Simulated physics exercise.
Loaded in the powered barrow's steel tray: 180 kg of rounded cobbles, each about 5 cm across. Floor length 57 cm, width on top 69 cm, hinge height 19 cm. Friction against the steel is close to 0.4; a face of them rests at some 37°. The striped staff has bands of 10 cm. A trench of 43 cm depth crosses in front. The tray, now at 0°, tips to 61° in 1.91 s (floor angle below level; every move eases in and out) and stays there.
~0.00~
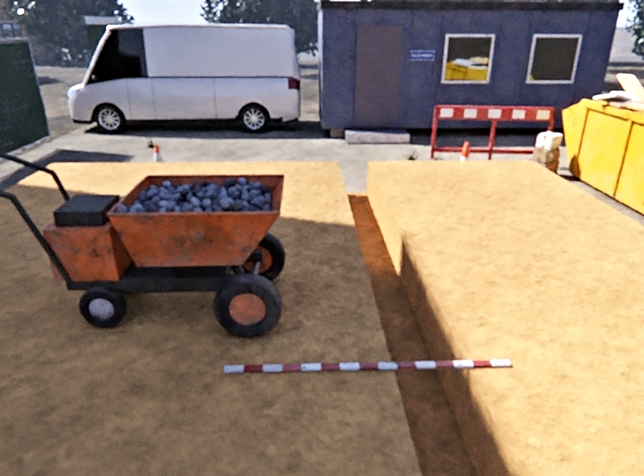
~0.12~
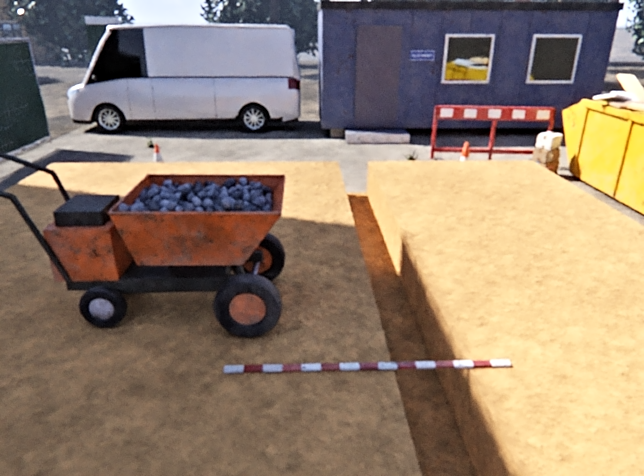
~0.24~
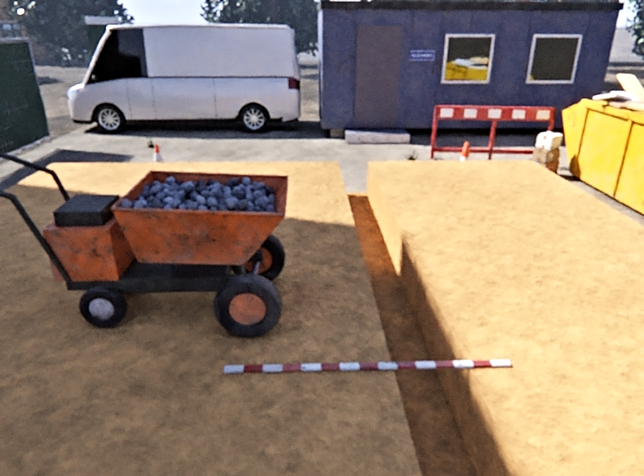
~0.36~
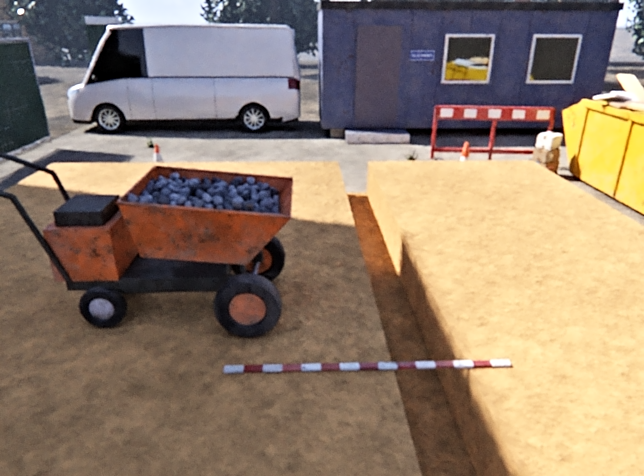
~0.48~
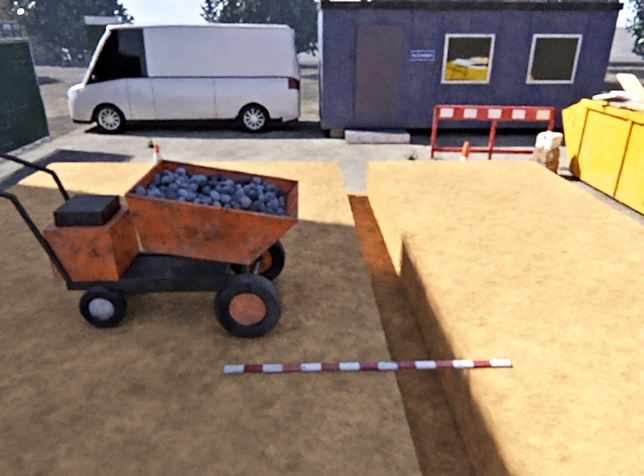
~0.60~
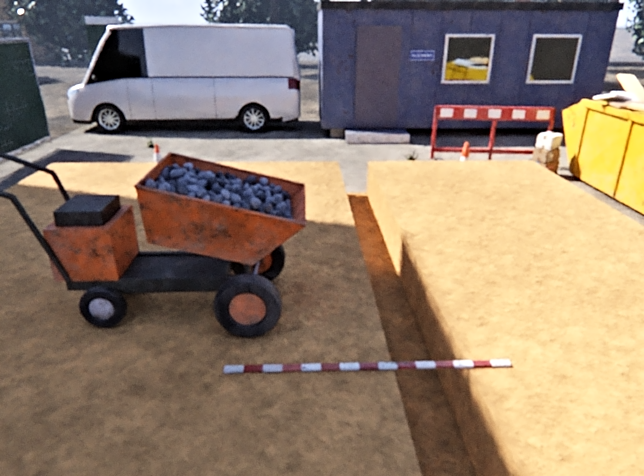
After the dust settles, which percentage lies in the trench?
Close to 52 in a hundred.
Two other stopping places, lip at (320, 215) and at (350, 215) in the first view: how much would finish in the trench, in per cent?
Near 70 per cent from the first place, 50 from the second.
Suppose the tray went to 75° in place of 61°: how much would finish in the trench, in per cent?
Then about 80 per cent.
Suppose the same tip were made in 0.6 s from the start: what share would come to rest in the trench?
It would be near 65 per cent.
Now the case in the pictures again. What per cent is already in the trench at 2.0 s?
About 10 per cent by then.
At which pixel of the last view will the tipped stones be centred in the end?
Around (395, 348).
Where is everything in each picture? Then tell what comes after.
The first picture shows lip at (280, 213), floor tilted 0°, highest stones at (192, 191).
In the second picture, the tray is at 1°, its lip at (281, 214); the top of the load is at (187, 190); the stones move at 0.1 m/s on average.
In the third picture, the tray is at 3°, its lip at (285, 215); the top of the load is at (185, 189); the stones move at 0.2 m/s on average.
In the fourth picture, the tray is at 6°, its lip at (290, 217); the top of the load is at (183, 186); the stones move at 0.3 m/s on average.
The fifth picture shows lip at (298, 220), floor tilted 10°, highest stones at (180, 180); the stones move at 0.3 m/s on average.
In the sixth picture, the tray is at 14°, its lip at (306, 225); the top of the load is at (174, 173); the stones move at 0.4 m/s on average.
After 1.4 s the floor is at 51°; 100 % in the tray; the foremost stones are at (353, 272).
After 2.0 s the floor is at 61°; 77 % in the tray, 11 % short of the trench, 12 % in the trench; the foremost stones are at (431, 364).
After 2.4 s the floor is at 61°; 59 % in the tray, 12 % short of the trench, 29 % in the trench; the foremost stones are at (429, 352).
After 4.3 s the floor is at 61°; 30 % in the tray, 18 % short of the trench, 52 % in the trench; the foremost stones are at (438, 372).
